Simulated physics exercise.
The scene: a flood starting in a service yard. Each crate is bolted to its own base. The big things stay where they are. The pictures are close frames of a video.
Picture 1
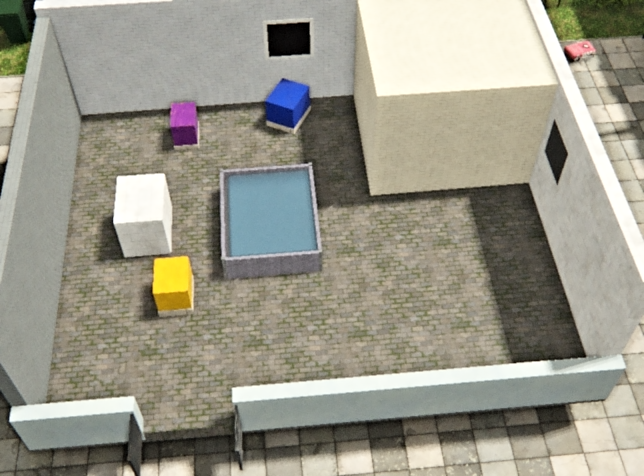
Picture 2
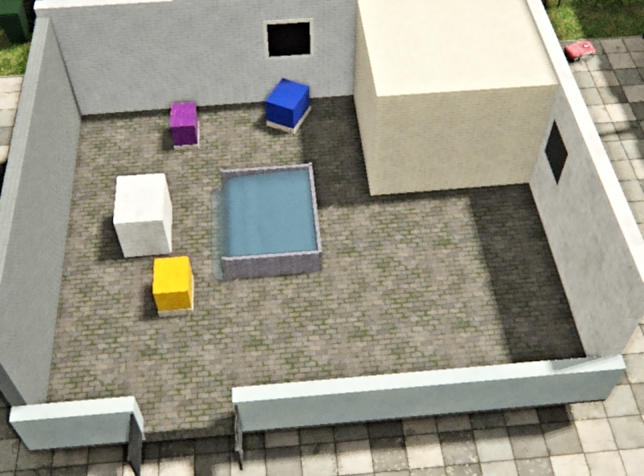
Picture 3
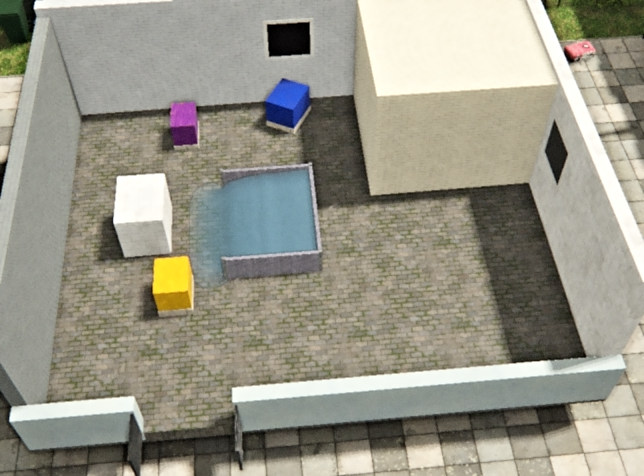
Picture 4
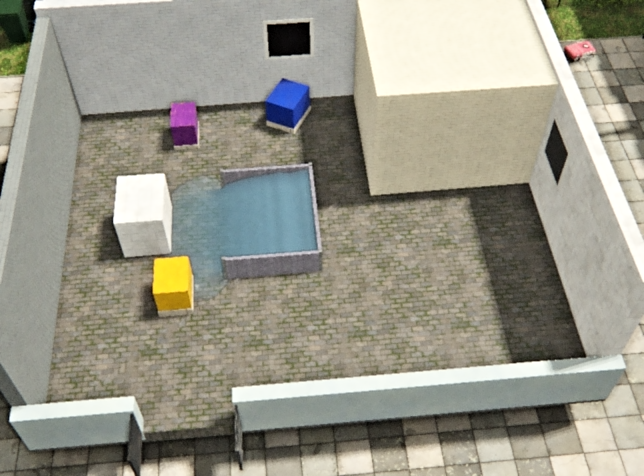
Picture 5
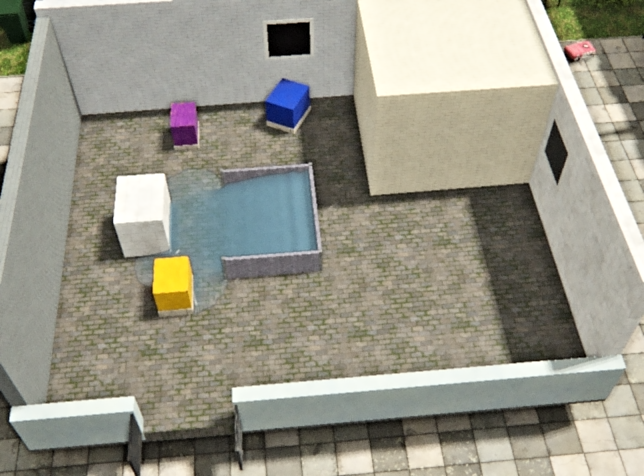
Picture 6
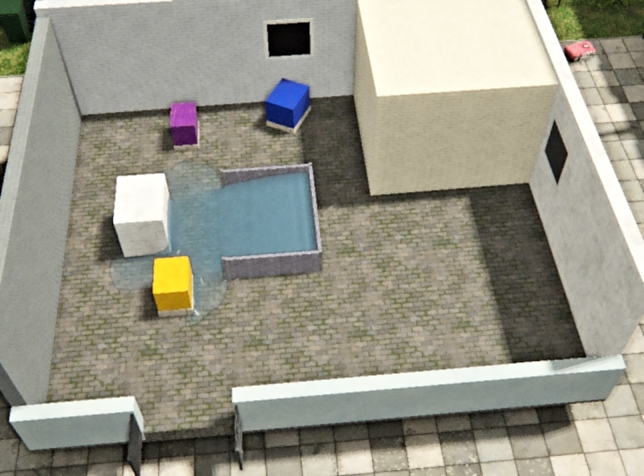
At first, a tank of still blue water stands in a walled yard among white, yellow, purple and blue boxes. Then its left side is gone and water pours out leftward across the paving, reaching the white box and spreading around the yellow one in a thin, widening sheet.
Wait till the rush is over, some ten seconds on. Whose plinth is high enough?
One by one: The purple crate is soaked; the blue crate keeps dry; the yellow crate is soaked.
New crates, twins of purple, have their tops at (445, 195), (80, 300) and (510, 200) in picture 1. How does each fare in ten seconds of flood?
One after the other: Is safe, gets wet, stays dry.
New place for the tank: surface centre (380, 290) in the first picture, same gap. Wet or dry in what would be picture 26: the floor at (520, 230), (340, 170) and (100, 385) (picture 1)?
One after the other: Dry, not flooded, covered.
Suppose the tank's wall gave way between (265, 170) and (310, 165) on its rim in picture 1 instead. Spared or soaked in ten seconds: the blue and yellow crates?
In short: Blue crate is topped, yellow crate keeps dry.
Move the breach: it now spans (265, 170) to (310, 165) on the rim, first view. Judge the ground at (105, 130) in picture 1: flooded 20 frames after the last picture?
Answer: Covered.
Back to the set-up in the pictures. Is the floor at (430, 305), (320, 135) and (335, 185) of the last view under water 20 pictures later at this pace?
One after the other: Dry, dry, free of water.
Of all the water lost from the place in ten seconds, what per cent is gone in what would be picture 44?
About 55 per cent.
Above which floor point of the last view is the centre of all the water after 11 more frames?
Close to (186, 235).
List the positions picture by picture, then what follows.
The first picture shows still water in the tank at (269, 212).
In the second picture, water pours out at (226, 227) and has run to (219, 190).
In the third picture, water pours out at (226, 228) and has run to (207, 187).
In the fourth picture, water pours out at (226, 228) and has run to (195, 294).
In the fifth picture, water pours out at (226, 228) and has run to (145, 281).
In the sixth picture, the front is at (116, 276), out from the gap at (226, 228).
A moment on, water covers 15 % of the floor; the purple crate water round its plinth, the blue crate not reached, the yellow crate water round its plinth.
Next, water covers 30 % of the floor; the purple crate water round its plinth, the blue crate not reached, the yellow crate water round its plinth.
Then, water covers 40 % of the floor; the purple crate water round its plinth, the blue crate water round its plinth, the yellow crate water round its plinth.
Later, water covers 50 % of the floor; the purple crate water round its plinth, the blue crate water round its plinth, the yellow crate water round its plinth.
In the end, water covers 65 % of the floor; the purple crate was topped, the blue crate stayed above the water, the yellow crate was topped.
